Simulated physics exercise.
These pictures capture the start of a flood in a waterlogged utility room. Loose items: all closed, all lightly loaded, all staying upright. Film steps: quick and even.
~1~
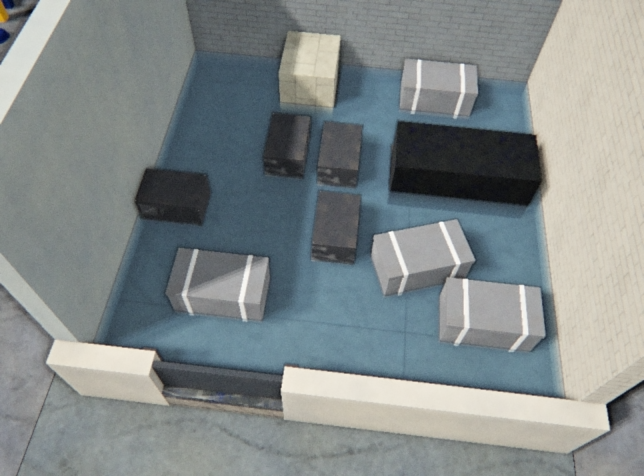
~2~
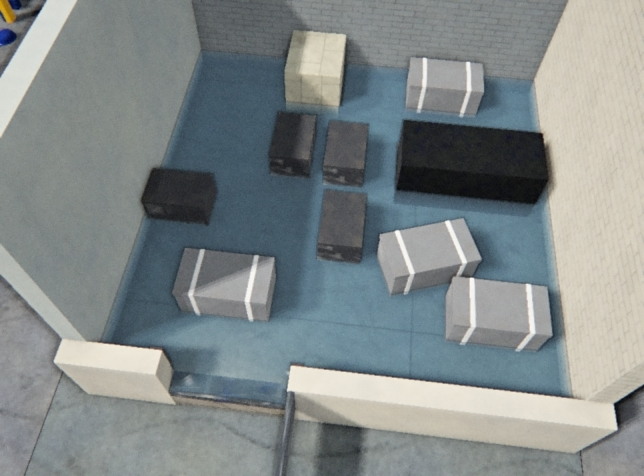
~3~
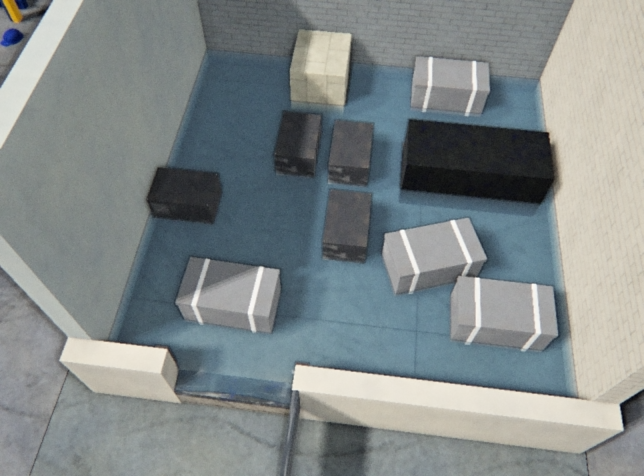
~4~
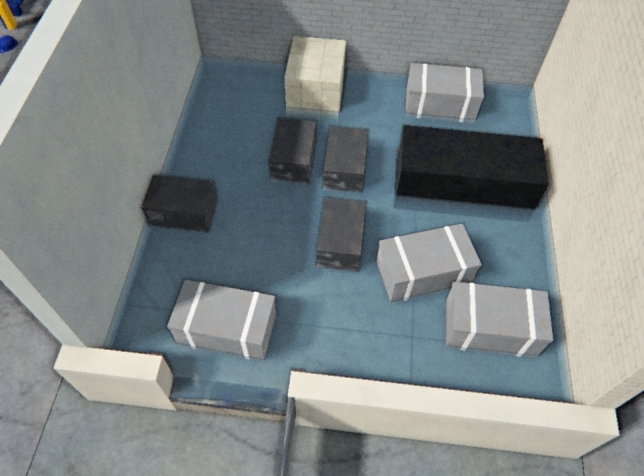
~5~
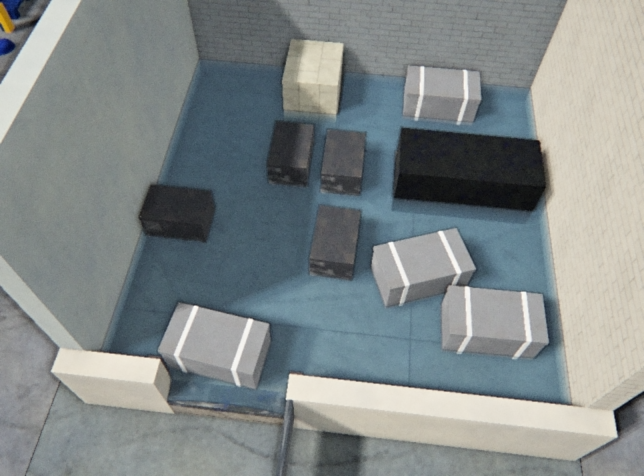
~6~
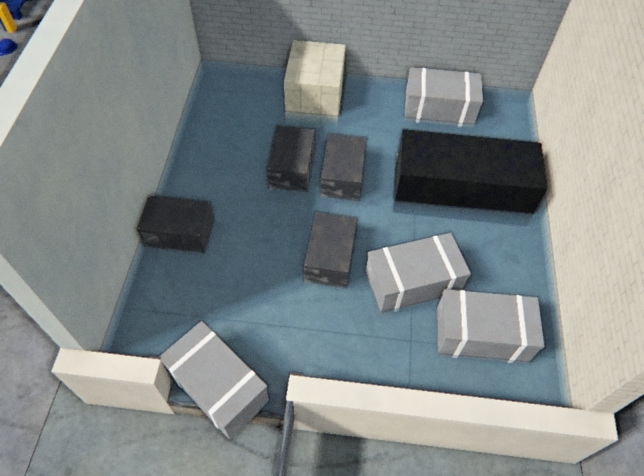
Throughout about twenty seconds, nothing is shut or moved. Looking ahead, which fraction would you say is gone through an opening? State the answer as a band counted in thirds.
Answer: Two thirds or more.
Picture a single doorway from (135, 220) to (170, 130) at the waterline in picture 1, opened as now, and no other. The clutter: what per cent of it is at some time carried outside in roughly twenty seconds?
80 per cent or so.
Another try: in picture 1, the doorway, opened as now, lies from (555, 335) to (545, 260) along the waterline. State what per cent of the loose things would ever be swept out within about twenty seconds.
My estimate is some 60 percent.
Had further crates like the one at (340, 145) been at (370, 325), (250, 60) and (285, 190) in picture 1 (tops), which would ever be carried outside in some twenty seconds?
Outcomes in turn are expelled, not expelled, expelled.
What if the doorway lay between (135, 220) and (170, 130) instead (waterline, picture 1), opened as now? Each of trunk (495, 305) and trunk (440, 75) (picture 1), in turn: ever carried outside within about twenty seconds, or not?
First retained, second retained.
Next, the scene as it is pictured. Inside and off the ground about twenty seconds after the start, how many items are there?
That would be 1.
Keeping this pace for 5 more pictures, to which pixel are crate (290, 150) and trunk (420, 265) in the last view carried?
(275, 176) and (389, 278).
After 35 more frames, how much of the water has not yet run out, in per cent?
Roughly 52 percent.
A moment on, 1 of 8 are out; 7 afloat.
Next, 3 of 8 are out; 5 afloat.
Later, 6 of 8 are out; 2 afloat.
In the end, 7 of 8 are out; 1 afloat.
